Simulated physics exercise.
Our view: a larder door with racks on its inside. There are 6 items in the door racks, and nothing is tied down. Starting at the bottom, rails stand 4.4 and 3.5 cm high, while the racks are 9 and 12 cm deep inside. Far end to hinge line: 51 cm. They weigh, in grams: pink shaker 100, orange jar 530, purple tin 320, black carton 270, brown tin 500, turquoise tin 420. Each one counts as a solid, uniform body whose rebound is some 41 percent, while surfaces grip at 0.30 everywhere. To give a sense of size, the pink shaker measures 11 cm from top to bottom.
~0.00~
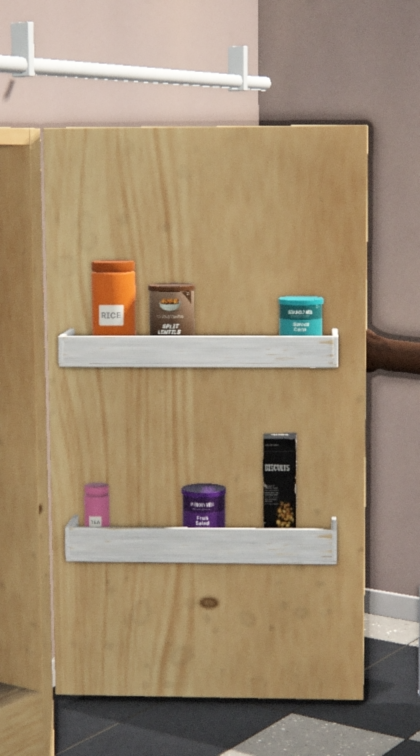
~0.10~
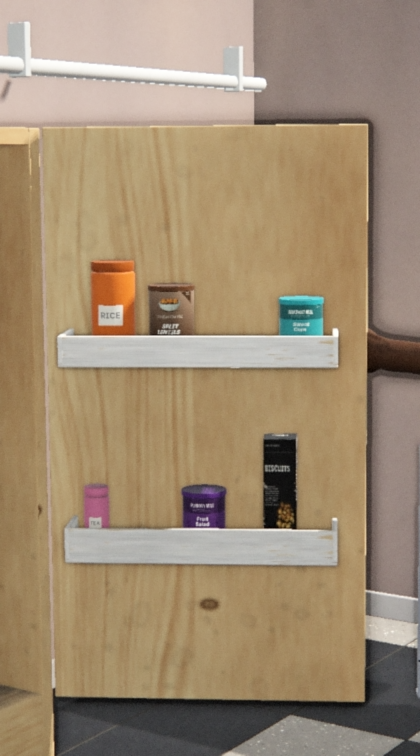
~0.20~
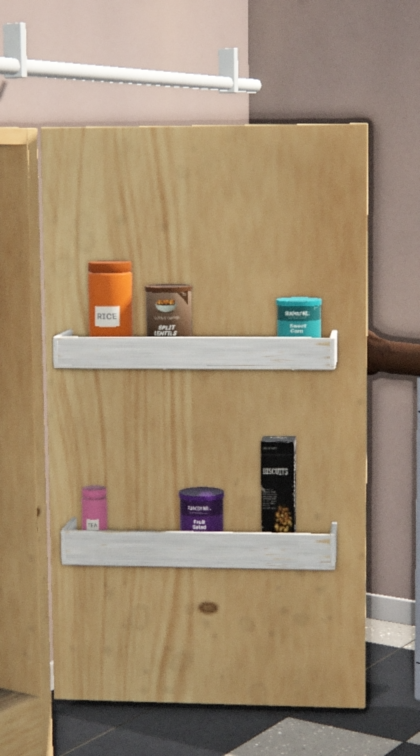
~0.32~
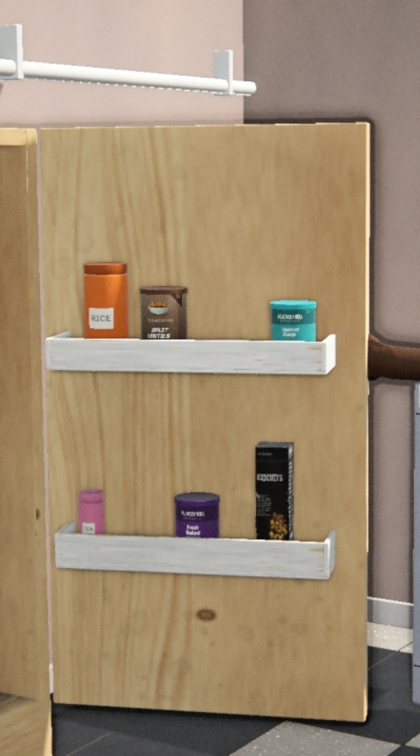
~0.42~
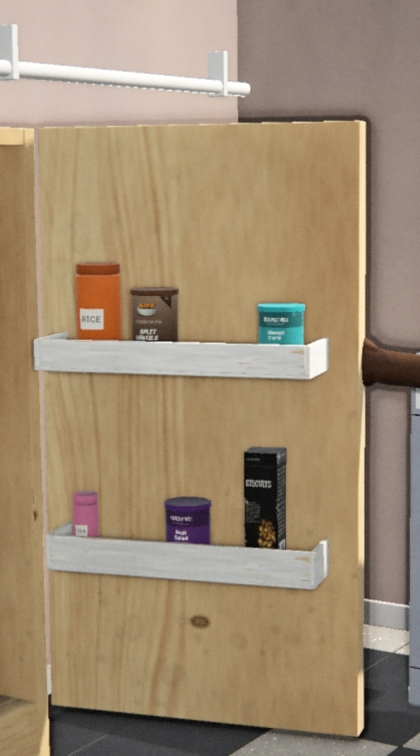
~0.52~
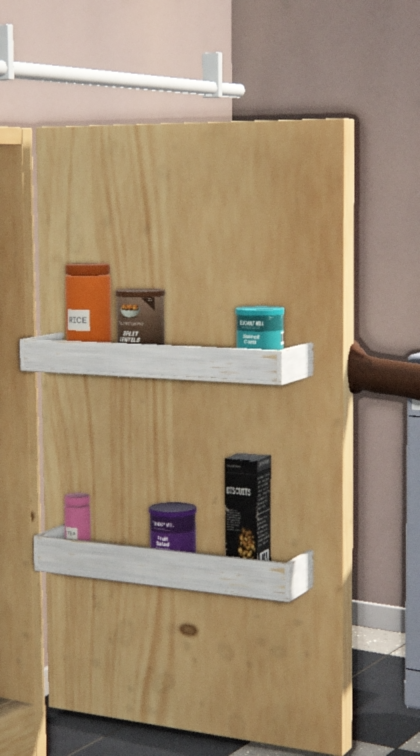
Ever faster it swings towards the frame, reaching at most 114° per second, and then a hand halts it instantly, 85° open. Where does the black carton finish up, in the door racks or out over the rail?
The black carton finishes up out over the rail.
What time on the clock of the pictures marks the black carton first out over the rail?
It happens near 1.0 s.
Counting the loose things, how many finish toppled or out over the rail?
It comes to 1.
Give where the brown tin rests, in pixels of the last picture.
Look near (109, 329) and you'll find it.
Around 0.72 s, door at 85°; black carton at 19° to upright near (203, 525); brown tin shifted 3 cm.
Around 1.22 s, door at 85°; black carton now out over the rail; brown tin shifted 3 cm.
Around 1.42 s, door at 85°; brown tin shifted 3 cm.
Finally (1.7 s), out over the rail, black carton; the other 5 still in place (within 5 cm).
